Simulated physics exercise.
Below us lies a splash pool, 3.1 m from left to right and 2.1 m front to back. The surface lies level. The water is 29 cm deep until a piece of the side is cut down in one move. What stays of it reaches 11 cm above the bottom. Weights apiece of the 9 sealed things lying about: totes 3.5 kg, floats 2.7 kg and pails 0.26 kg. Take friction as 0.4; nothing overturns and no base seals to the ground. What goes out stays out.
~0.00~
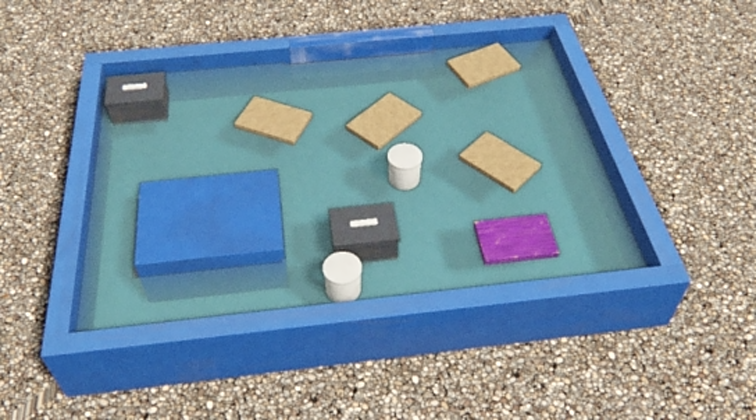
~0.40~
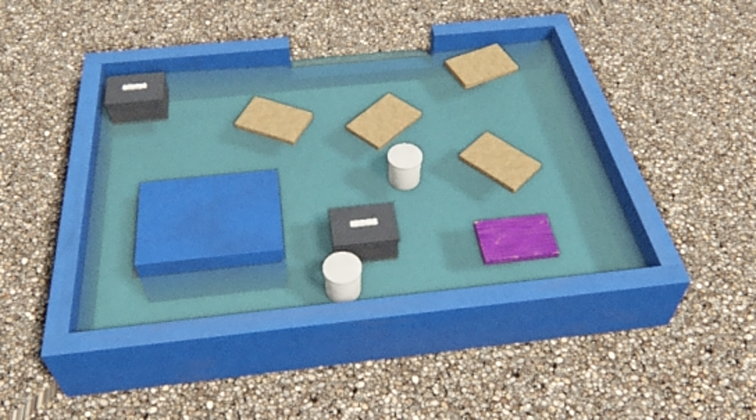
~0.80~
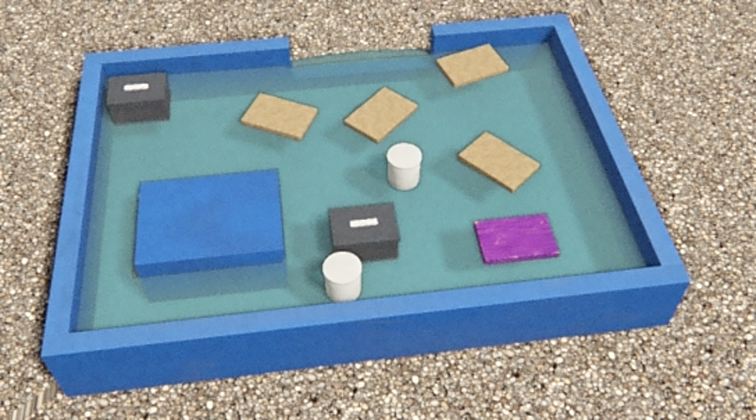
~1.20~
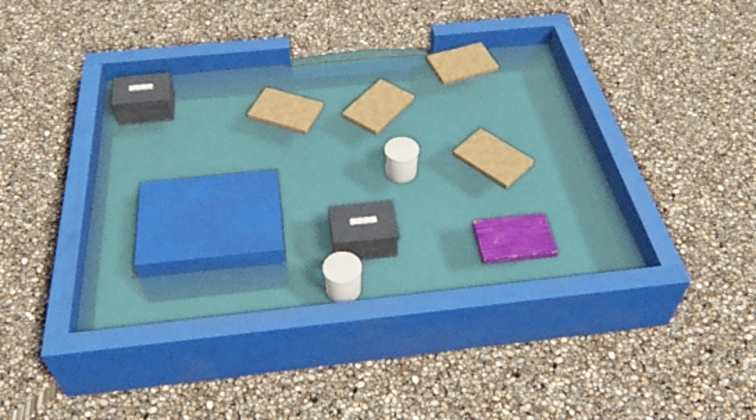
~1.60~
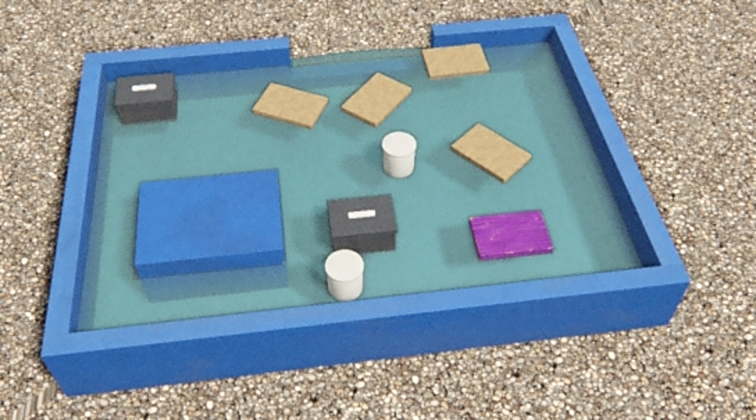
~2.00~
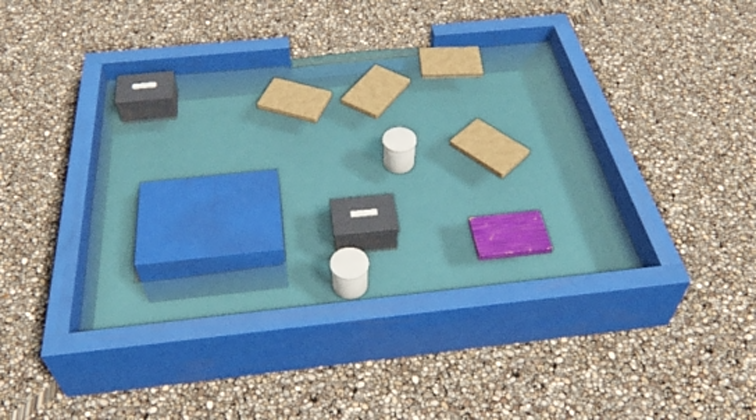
A blue-walled splash pool of still-looking green water sits on pebbly ground, seen from above at an angle by a camera that stays put. A large blue block lies at left, with two dark boxes, two white cylinders, four tan slabs and a purple float around it. A section of the far wall disappears, then the tan slabs drift towards the gap, and the other small things shift slightly.
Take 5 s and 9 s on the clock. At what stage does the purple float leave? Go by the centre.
That happens after the second time or never.
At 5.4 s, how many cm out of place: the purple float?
Roughly 10 cm by then.
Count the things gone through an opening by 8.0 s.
3 of them.
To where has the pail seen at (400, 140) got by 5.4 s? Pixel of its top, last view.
Near (389, 115).
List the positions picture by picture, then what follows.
The first frame shows the purple float at (516, 237), afloat; 29 cm deep round most things; 0 of 9 have shifted.
The second frame shows the purple float at (516, 237) floats; about 1710 L in view; 0 of 9 have shifted.
The third frame shows the purple float at (516, 237) floats; about 1670 L in view; 3 of 9 have shifted.
The fourth frame shows the purple float at (515, 236), afloat; 27 cm deep round most things; 5 of 9 have shifted.
The fifth frame shows the purple float at (511, 233), afloat, 5 cm from its start; about 1600 L in view; 8 of 9 have shifted.
The sixth frame shows the purple float at (510, 233) floats, 7 cm from its start; 26 cm deep round most things; 9 of 9 have shifted.
After 2.8 s the purple float is near (516, 231), 0.1 m from its start, afloat; 0 of 9 are out; 9 afloat.
After 5.4 s the purple float is near (507, 225), 0.1 m from its start, afloat; 3 of 9 are out; 6 afloat.
After 8.0 s the purple float is near (503, 220), 0.2 m from its start, afloat; 3 of 9 are out; 6 afloat.
After 12.0 s the purple float is near (502, 209), 0.3 m from its start, afloat; 3 of 9 are out; 6 afloat.
